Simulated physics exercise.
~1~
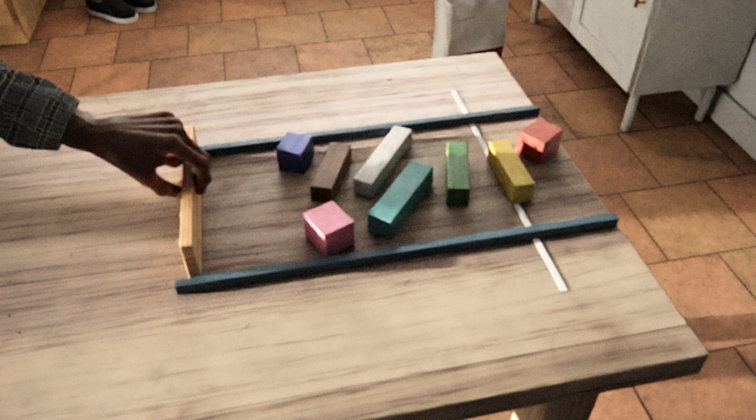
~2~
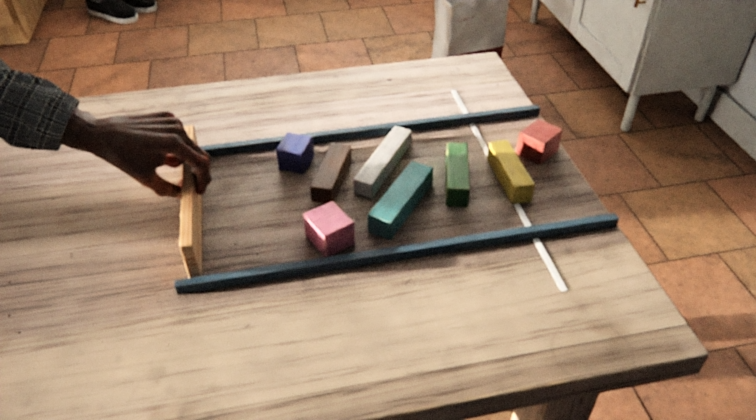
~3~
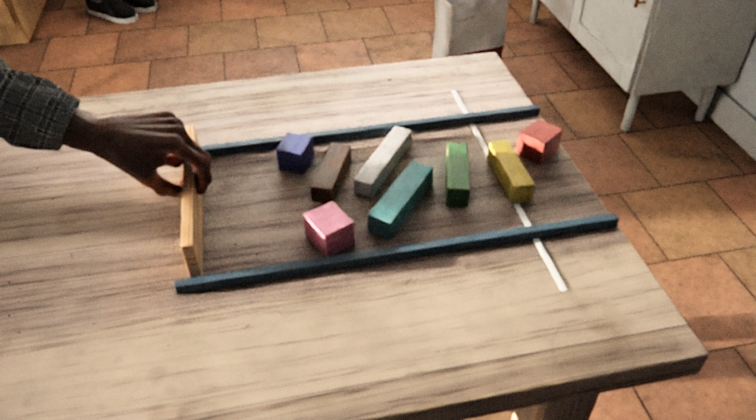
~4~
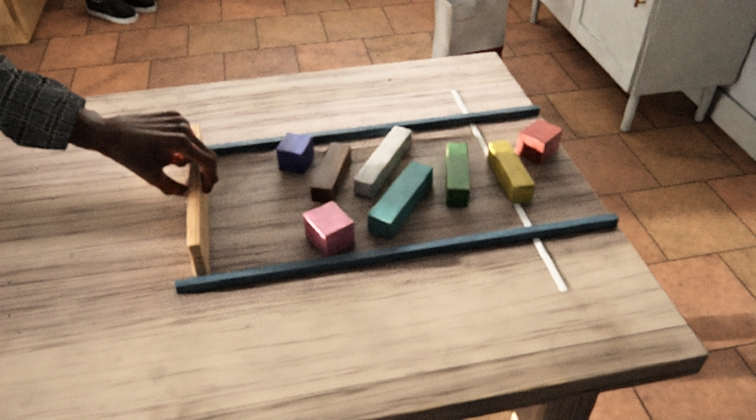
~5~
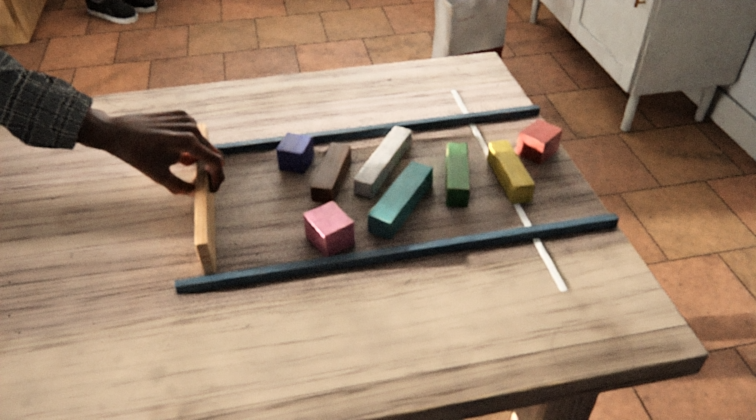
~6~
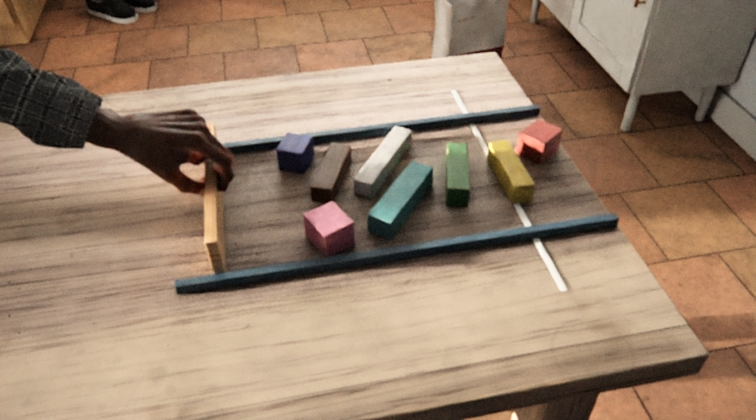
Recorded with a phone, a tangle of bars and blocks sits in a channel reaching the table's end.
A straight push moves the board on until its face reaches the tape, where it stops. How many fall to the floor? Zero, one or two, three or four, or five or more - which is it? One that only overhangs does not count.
The push clears one or two off the end, I'd bet.
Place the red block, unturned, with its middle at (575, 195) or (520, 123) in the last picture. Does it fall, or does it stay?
Stays put; goes off the edge.
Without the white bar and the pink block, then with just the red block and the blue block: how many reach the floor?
The counts: 0 and 1.
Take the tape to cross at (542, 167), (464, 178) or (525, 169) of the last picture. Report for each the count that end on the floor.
Per try: 5; 0; 3.
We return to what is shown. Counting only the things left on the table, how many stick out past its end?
Expected count: 1.
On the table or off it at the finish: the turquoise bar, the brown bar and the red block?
The turquoise bar stays put; the brown bar stays put; and the red block ends up below.
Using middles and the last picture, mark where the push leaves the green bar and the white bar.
First object about (585, 169); second object about (536, 150).
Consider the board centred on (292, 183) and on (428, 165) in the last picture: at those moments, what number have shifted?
At the one place 1, at the other 8.
Early on, none off yet; red block at rest near (539, 142); yellow bar at rest near (510, 171); green bar at rest near (457, 173).
Finally, the number that fall off is one or two; lost, yellow bar and red block.
